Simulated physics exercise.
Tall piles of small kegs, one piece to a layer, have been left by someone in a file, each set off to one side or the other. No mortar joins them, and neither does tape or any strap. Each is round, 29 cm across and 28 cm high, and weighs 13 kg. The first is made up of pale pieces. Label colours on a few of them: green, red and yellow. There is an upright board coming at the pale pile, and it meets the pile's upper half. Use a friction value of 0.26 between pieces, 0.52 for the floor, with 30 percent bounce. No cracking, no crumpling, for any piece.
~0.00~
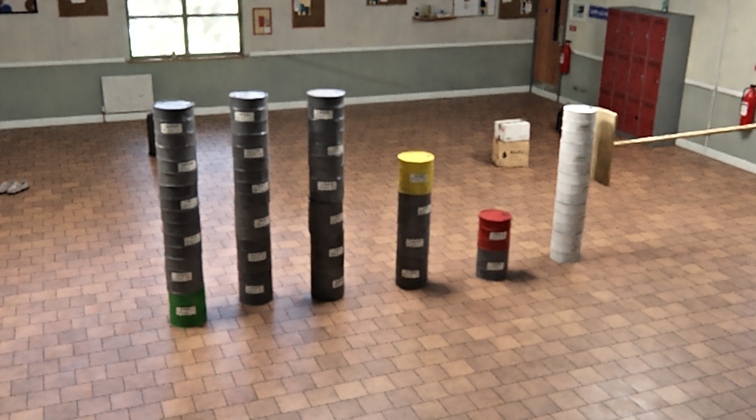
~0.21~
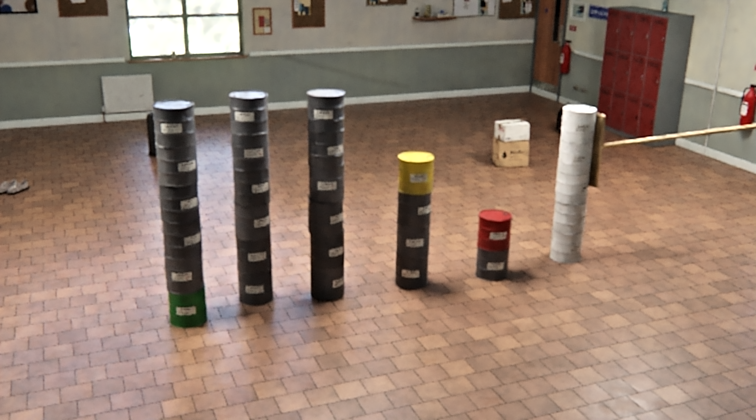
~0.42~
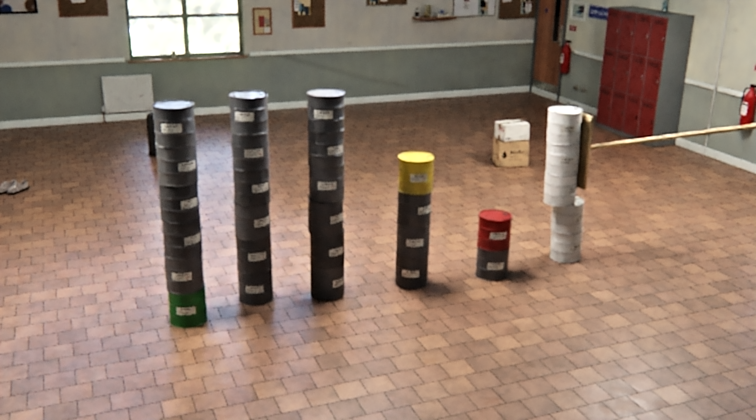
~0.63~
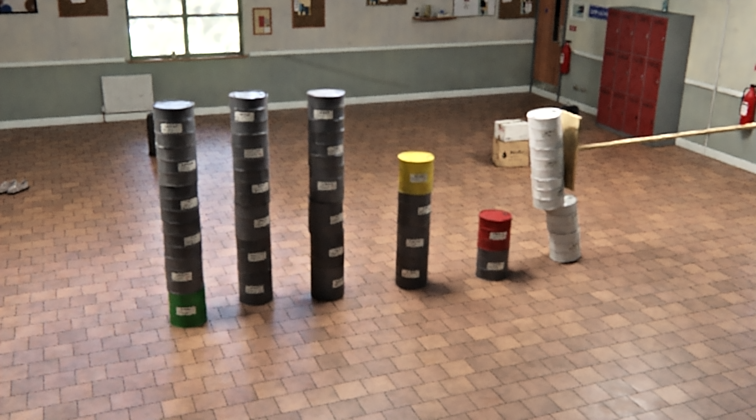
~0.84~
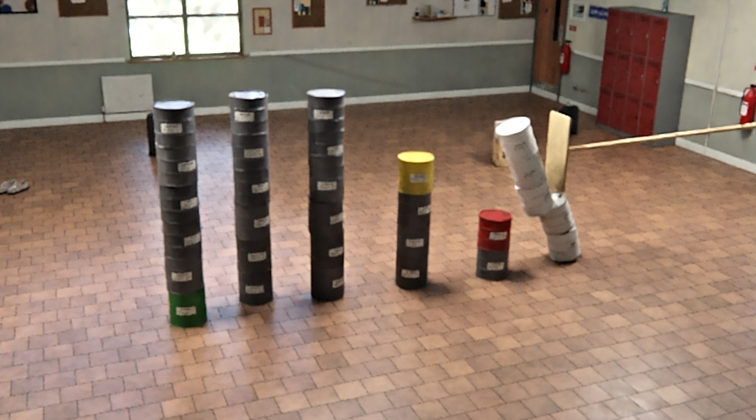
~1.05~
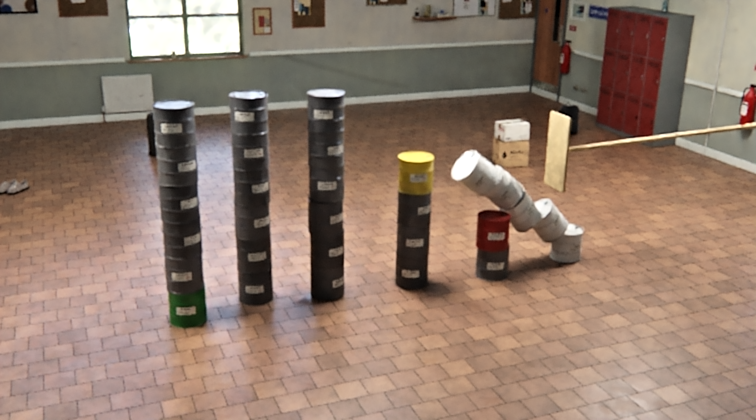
In a hall with a brown tiled floor, an upright board on a pole pushed leftward into the upper part of a pale stack, which buckled and leaned over the short red-topped stack beside it.
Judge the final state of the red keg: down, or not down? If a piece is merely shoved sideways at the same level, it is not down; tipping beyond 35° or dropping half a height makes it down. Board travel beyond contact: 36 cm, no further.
Not down.
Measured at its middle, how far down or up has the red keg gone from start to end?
Its middle ends around 0 cm lower.
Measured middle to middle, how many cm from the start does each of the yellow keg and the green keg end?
Yellow: About 0 cm, green: About 0 cm.
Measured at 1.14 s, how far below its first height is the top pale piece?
I'd put it at close to 50 cm below where it started.
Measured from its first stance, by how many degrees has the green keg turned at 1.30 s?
I'd put it at roughly 0 degrees away from its starting angle.
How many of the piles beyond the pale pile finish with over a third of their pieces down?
Tally: 0.
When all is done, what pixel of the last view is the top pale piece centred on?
Somewhere about (435, 258).
By 1.14 s, 4 of the pale pile down; none of the 24 other kegs down, 1 disturbed; red keg moved 59 mm.
By 1.30 s, 4 of the pale pile down; none of the 24 other kegs down, 3 disturbed; red keg moved 8 cm.
By 1.54 s, 4 of the pale pile down; none of the 24 other kegs down, 4 disturbed; red keg moved 8 cm; yellow keg tilted 5°.
By 2.16 s, 4 of the pale pile down; none of the 24 other kegs down, 4 disturbed; red keg moved 8 cm; yellow keg moved 6 cm.
When it is over (2.7 s), 4 of the pale pile down; none of the 24 other kegs down, 4 disturbed; red keg moved 8 cm; yellow keg moved 30 mm; green keg unmoved. In pixels of the last frame, middles, red keg near (489, 233), yellow keg near (413, 174).
